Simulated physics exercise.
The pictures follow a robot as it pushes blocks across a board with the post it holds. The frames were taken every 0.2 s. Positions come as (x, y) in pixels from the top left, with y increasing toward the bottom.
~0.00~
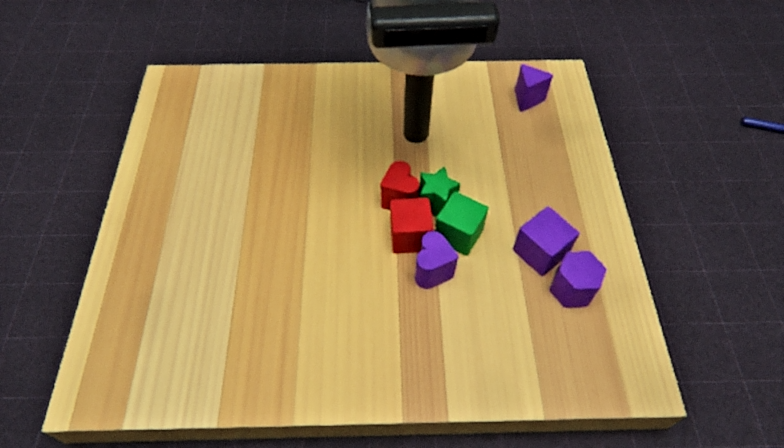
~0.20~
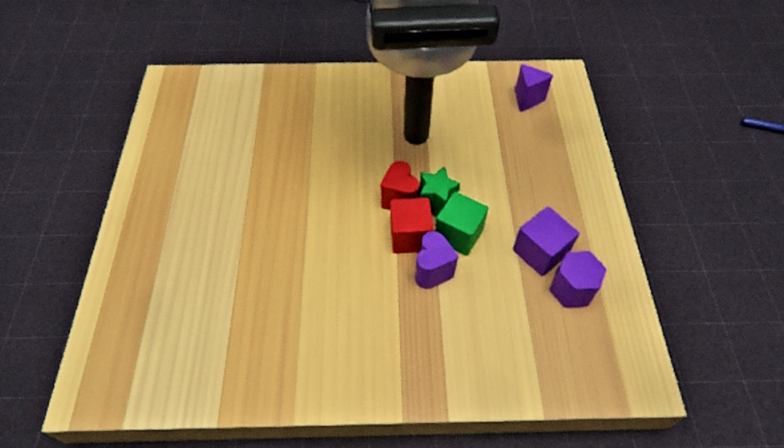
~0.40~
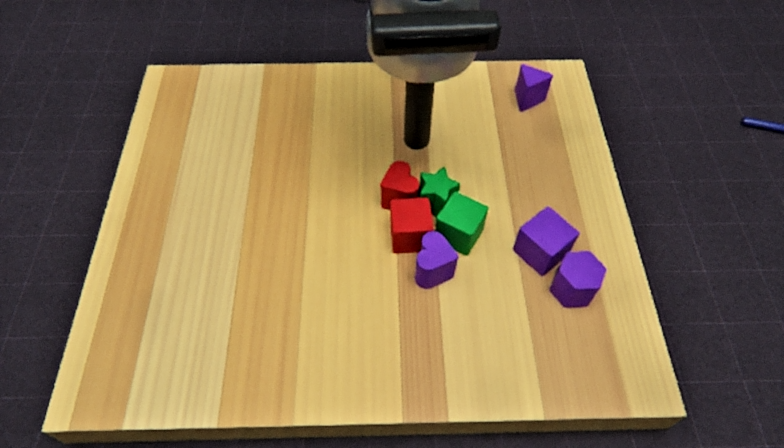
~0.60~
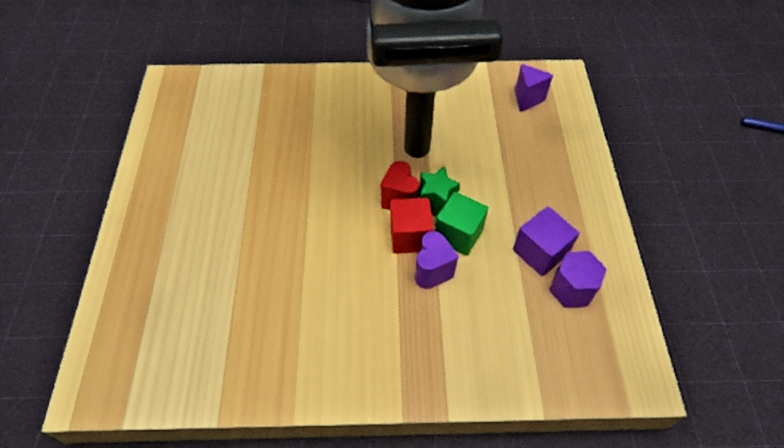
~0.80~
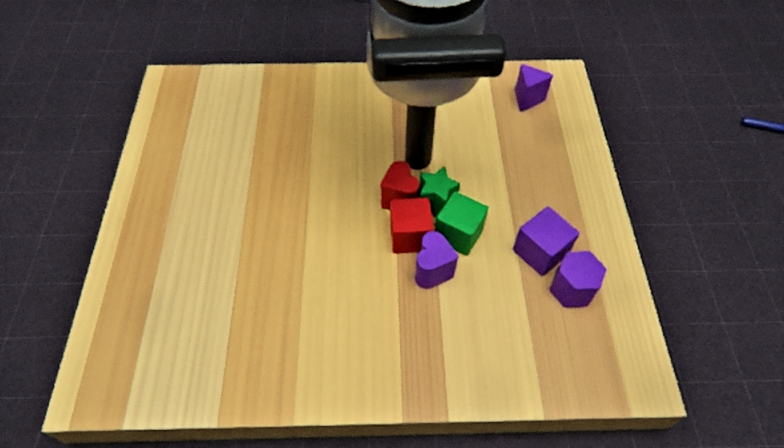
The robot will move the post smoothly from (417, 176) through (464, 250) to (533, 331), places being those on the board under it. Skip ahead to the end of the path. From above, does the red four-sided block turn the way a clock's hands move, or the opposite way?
The block turns clockwise.
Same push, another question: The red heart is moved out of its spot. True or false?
That statement is not accurate.
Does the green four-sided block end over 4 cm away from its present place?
Yes
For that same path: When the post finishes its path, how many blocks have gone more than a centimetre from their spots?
Three or more move.
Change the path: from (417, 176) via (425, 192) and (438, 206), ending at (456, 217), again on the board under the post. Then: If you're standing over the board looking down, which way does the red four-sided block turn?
Its rotation is clockwise.
The first path, step by step. One third of the way, post (450, 210); red four-sided block (416, 232), turned 55° clockwise; purple heart (434, 271), turned 30° anticlockwise; green star (463, 225); green four-sided block (494, 250).
Two thirds of the way, post (486, 265); red four-sided block (416, 232), turned 55° clockwise; purple heart (434, 271), turned 30° anticlockwise; green star (502, 283); green four-sided block (536, 311).
At the end, post (539, 319); red heart unmoved; red four-sided block (416, 232), turned 55° clockwise; purple heart (434, 271), turned 30° anticlockwise; green star (557, 342); green four-sided block (593, 375).
